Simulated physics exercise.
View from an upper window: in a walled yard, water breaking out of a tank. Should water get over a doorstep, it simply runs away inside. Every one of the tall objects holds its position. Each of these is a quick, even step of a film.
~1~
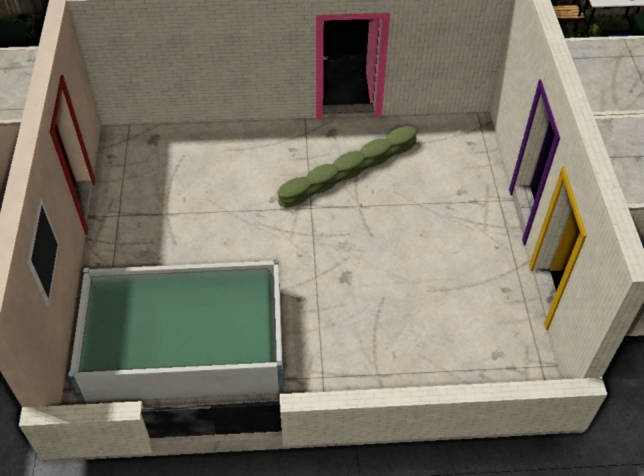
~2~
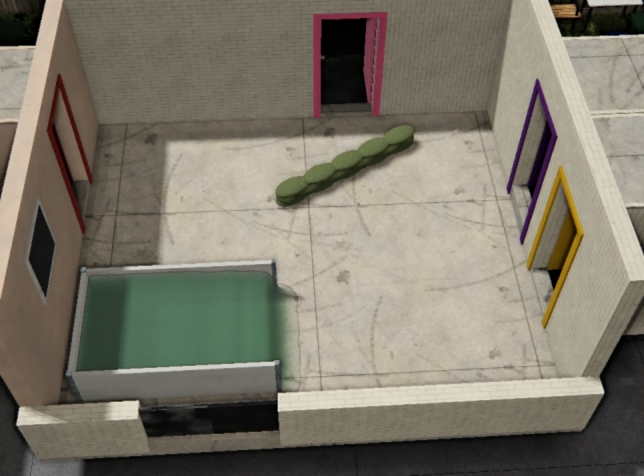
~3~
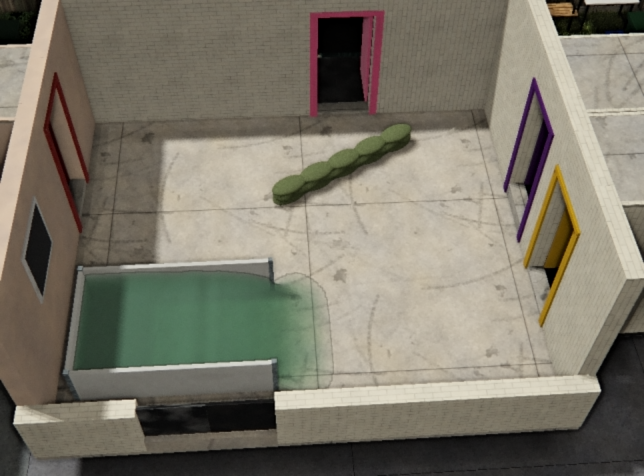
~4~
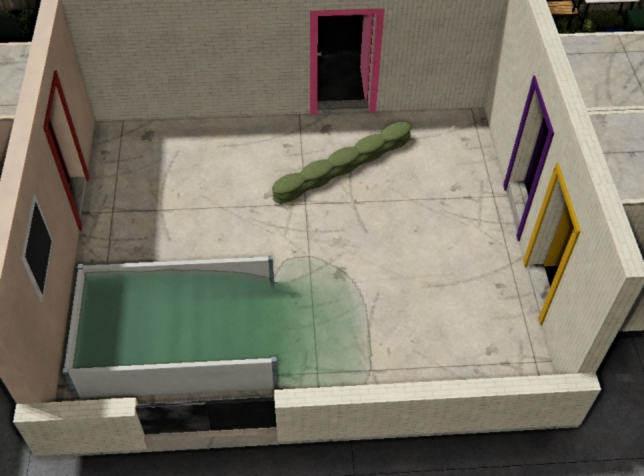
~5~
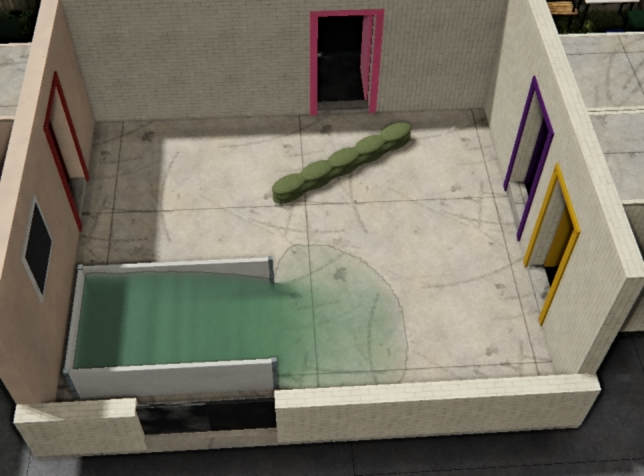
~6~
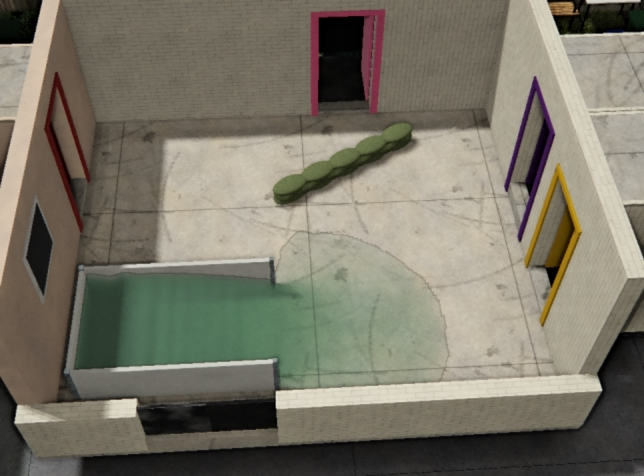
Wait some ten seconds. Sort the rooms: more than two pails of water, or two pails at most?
Purple door - two pails at most; red door - two pails at most; yellow door - more than two pails; pink door - two pails at most.
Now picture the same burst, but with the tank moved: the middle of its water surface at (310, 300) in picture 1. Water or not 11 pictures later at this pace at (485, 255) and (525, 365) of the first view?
The first spot is swamped, the second swamped.
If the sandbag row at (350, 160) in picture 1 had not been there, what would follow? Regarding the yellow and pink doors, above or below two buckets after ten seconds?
On the rerun, yellow tops the threshold while pink tops the threshold.
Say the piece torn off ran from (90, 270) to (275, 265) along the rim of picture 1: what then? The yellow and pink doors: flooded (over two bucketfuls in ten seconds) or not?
Going door by door: The yellow one stays safe, and the pink one gets too much.
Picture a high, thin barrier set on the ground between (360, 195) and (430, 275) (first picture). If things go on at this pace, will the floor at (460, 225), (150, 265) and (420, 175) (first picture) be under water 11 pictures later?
In that order: Dry, clear, clear.
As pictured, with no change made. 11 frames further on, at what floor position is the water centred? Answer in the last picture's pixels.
I'd place it roughly at (326, 329).
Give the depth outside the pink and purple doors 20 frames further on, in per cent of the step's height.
In order: Roughly 0 and 90 in a hundred.
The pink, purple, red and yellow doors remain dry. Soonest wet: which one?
The answer here is the yellow one.
A moment on, water covers 35 % of the floor; the purple door not reached, the red door not reached, the yellow door under two buckets in, the pink door not reached.
Next, water covers 40 % of the floor; the purple door wet at the sill, nothing in, the red door not reached, the yellow door over two buckets in, the pink door not reached.
Then, water covers 50 % of the floor; the purple door wet at the sill, nothing in, the red door not reached, the yellow door far over two buckets in, the pink door not reached.
Later, water covers 70 % of the floor; the purple door wet at the sill, nothing in, the red door not reached, the yellow door far over two buckets in, the pink door under two buckets in.
In the end, water covers 95 % of the floor; the purple door wet at the sill, nothing in, the red door wet at the sill, nothing in, the yellow door far over two buckets in, the pink door under two buckets in.
